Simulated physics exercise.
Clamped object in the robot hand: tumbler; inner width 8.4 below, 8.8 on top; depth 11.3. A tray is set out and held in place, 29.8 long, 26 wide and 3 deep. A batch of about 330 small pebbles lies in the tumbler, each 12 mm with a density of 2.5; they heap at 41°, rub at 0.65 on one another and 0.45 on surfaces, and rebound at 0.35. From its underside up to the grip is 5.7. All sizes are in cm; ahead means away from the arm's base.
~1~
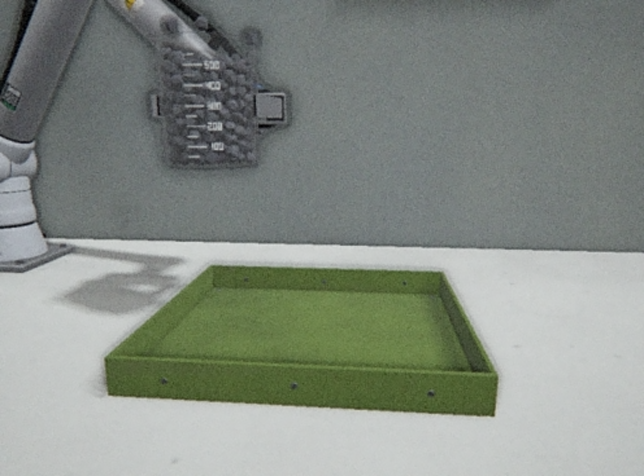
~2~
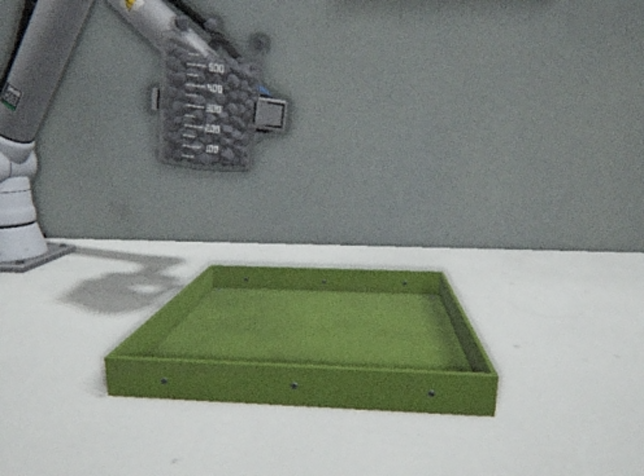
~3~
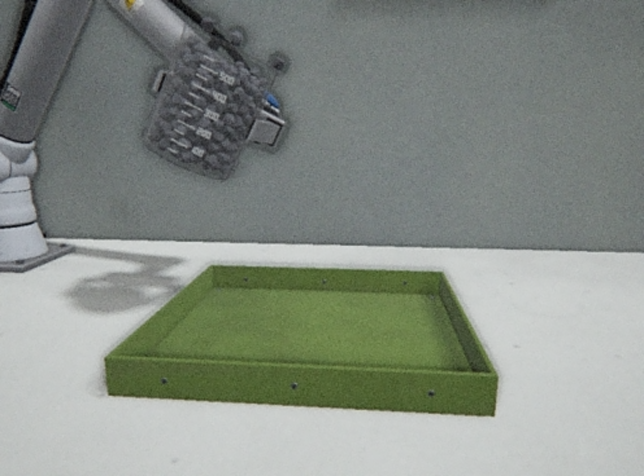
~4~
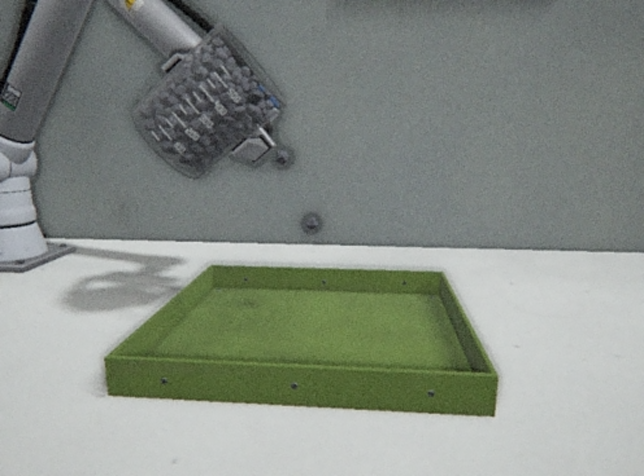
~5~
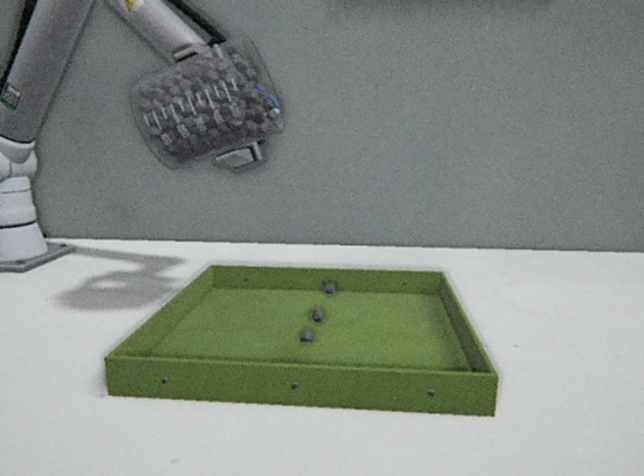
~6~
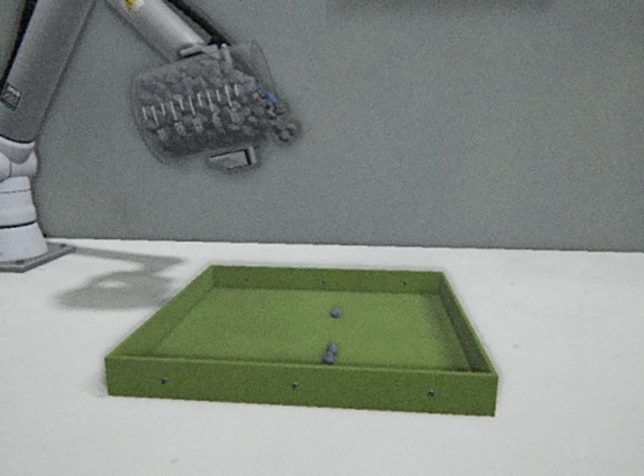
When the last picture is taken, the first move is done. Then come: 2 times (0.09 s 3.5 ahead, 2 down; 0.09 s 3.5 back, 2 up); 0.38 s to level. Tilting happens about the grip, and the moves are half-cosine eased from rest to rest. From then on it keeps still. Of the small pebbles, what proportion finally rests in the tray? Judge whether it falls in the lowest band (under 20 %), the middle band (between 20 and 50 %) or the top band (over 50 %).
It falls in the middle band.
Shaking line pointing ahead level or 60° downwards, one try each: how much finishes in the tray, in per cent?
55 and 20 %.
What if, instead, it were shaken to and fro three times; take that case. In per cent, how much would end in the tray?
Then roughly 35 percent.
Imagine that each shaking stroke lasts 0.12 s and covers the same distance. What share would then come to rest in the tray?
20 %.
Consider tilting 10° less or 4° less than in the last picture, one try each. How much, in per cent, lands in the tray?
Estimates, in order: 20 % and 25 %.
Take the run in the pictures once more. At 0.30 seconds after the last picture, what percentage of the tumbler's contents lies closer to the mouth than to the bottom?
Some 55 per cent.
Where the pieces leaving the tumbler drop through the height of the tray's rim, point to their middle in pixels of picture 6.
(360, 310).
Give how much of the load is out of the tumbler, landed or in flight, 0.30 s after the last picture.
About 15 in a hundred parts are out by then.
Then, 0.30 s after the last picture, tilted 77° forward, highest piece 24 above the table; 271 in the tumbler, 23 in the tray, 32 in flight or on a rim.
Then, 0.59 s after the last picture, tilted 25° forward, highest piece 27 above the table; 225 in the tumbler, 97 in the tray, 1 on the table or floor, 3 in flight or on a rim.
Then, 0.94 s after the last picture, level, highest piece 28 above the table; 224 in the tumbler, 101 in the tray, 1 on the table or floor.
Then, 1.99 s after the last picture, level, highest piece 28 above the table; 224 in the tumbler, 101 in the tray, 1 on the table or floor.
Final count, 224 in the tumbler, 101 in the tray, 1 on the table or floor. That is 31 % in the tray.
